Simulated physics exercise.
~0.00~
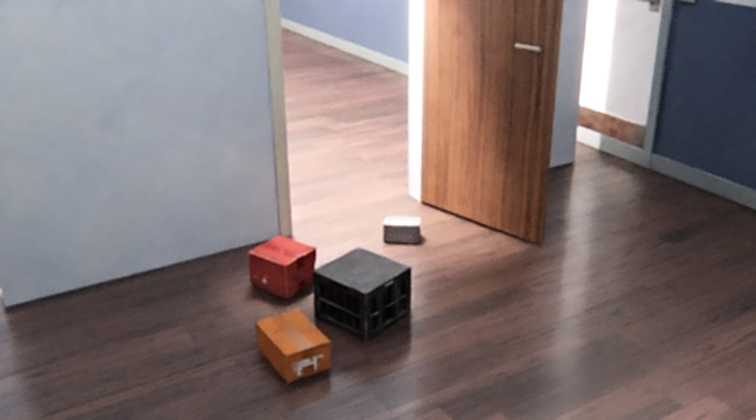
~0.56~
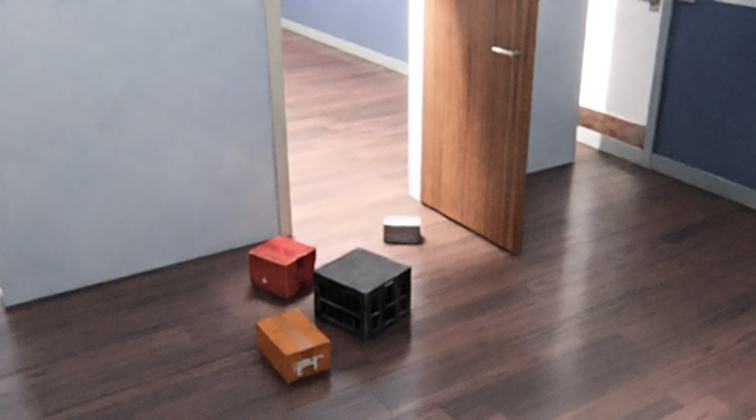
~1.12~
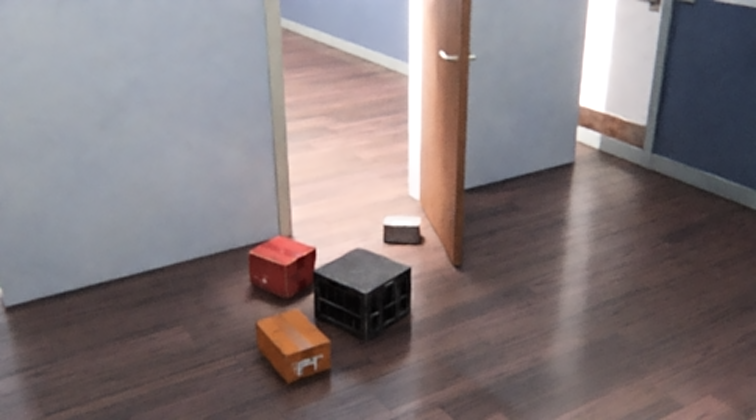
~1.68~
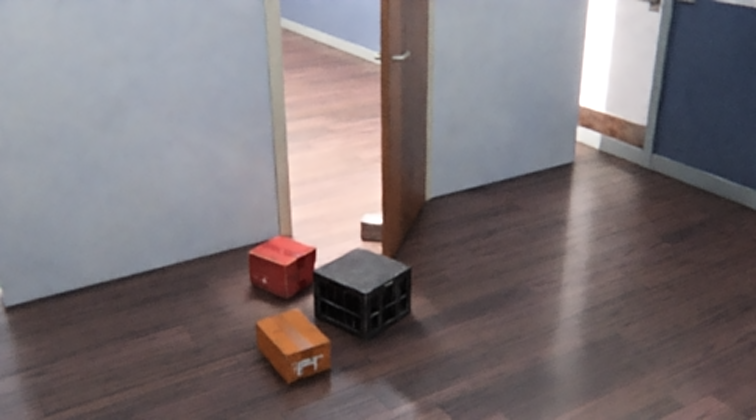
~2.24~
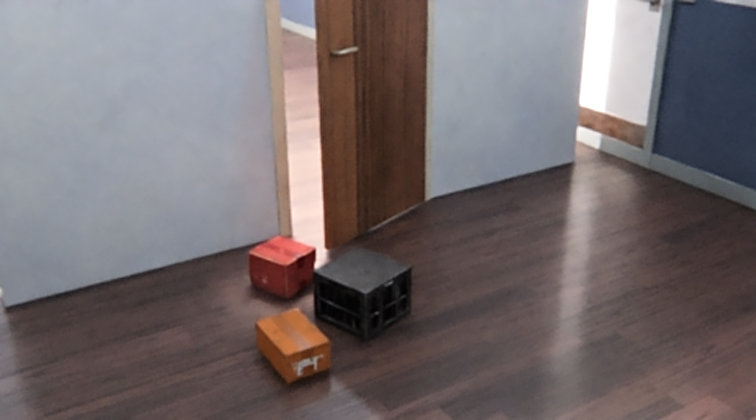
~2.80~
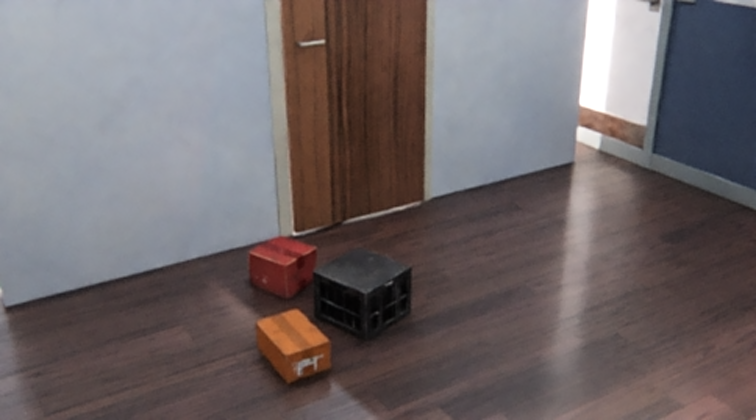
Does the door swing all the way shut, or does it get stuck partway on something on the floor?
It swings all the way shut. The small grey box shifts left and goes out of sight behind the door, which ends up closed in its frame.
A brown wooden door with a pale handle stands wide open in a light blue-grey wall, seen from above across a dark wood floor. A small grey box sits by the doorway, with a red parcel, a black crate and an orange parcel grouped in front of it to the left. The door swings leftward towards its frame, with nobody in view. As it reaches the grey box, the box shifts left and then disappears behind the door. The door keeps turning until it closes in its frame, while the parcels and crate stay put.
